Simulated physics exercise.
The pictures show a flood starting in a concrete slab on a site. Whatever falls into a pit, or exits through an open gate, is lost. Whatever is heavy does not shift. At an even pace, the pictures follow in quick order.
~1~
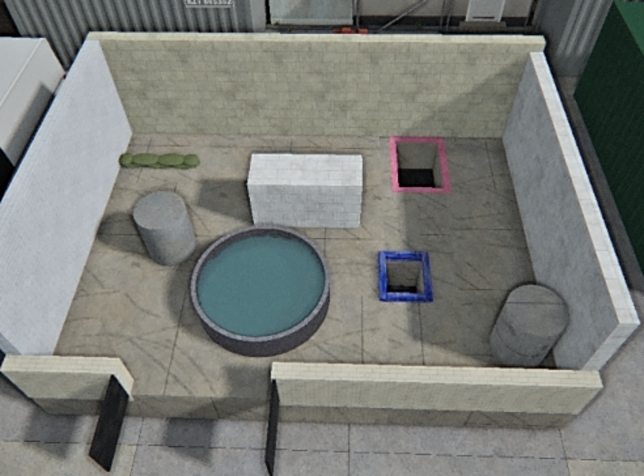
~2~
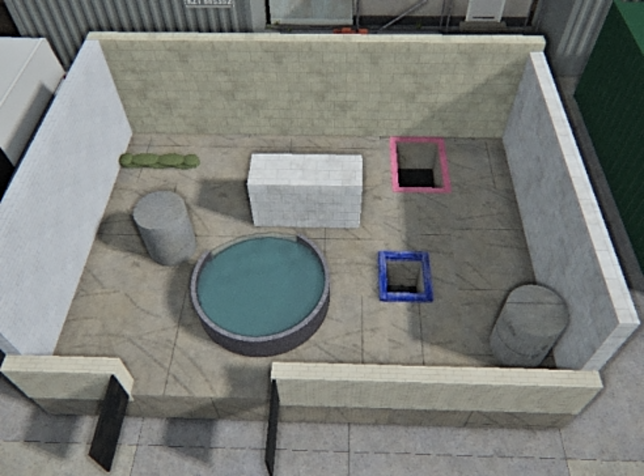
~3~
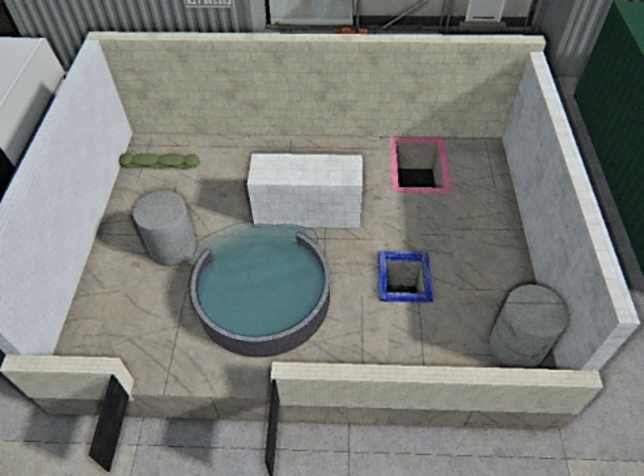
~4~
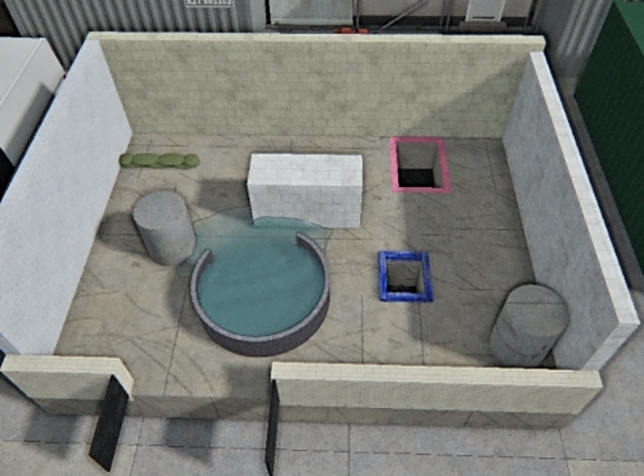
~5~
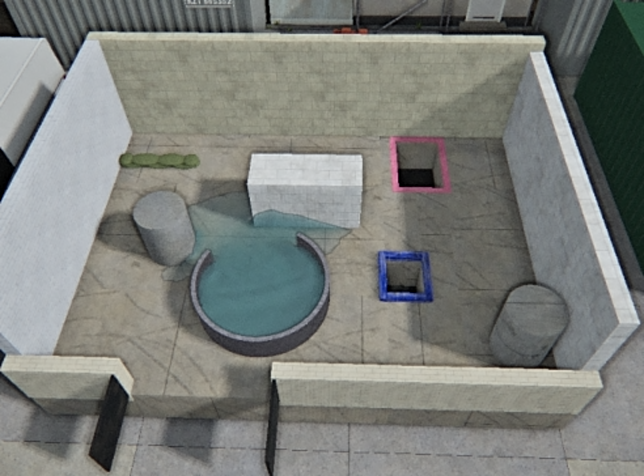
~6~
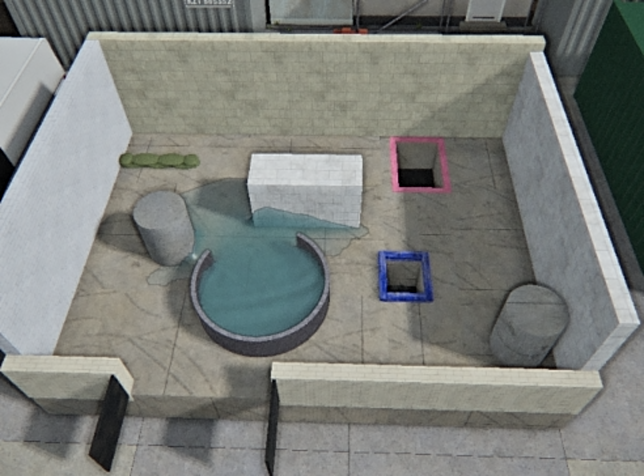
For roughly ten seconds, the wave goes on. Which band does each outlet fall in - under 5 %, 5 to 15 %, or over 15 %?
At the end, the gate will receive a cut lying in the five-to-fifteen per cent band, the pink pit will receive a cut lying in the five-to-fifteen per cent band, the blue pit will receive a cut falling short of five per cent.
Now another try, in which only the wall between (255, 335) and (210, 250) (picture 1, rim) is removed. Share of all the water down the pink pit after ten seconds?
Share to the pink pit: 2 in a hundred.
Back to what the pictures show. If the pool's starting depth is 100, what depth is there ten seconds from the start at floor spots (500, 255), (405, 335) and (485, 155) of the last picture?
Taking the places in turn, I get roughly 6, 4 and 4 percent.
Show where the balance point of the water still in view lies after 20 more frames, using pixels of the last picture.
I reckon somewhere around (241, 236).
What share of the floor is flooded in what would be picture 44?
Some 80 in a hundred.
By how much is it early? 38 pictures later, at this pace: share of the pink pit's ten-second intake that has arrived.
Near 20 %, I'd say.
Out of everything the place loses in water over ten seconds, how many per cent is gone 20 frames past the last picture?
It comes to around 5 per cent.
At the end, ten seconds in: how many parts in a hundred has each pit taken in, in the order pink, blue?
About 10 %, then about 2 %.
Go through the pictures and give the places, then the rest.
In the first frame, still water in the round tank at (261, 282).
In the second frame, the front is at a hidden place, out from the gap on the round tank's far side.
In the third frame, the front is at (313, 240), out from the gap on the round tank's far side.
In the fourth frame, water pours out on the round tank's far side and has run to (327, 230).
In the fifth frame, water pours out on the round tank's far side and has run to (346, 230).
In the sixth frame, water pours out on the round tank's far side and has run to a hidden place.
A moment on, water covers 20 % of the floor; the gate 0 %, the pink pit 0 %, the blue pit 0 %.
Next, water covers 35 % of the floor; the gate 0 %, the pink pit 0 %, the blue pit 0 %.
Then, water covers 55 % of the floor; the gate 0 %, the pink pit 0 %, the blue pit 1 %.
Later, water covers 80 % of the floor; the gate 2 %, the pink pit 2 %, the blue pit 1 %.
In the end, water covers 95 % of the floor; the gate 10 %, the pink pit 9 %, the blue pit 1 %.
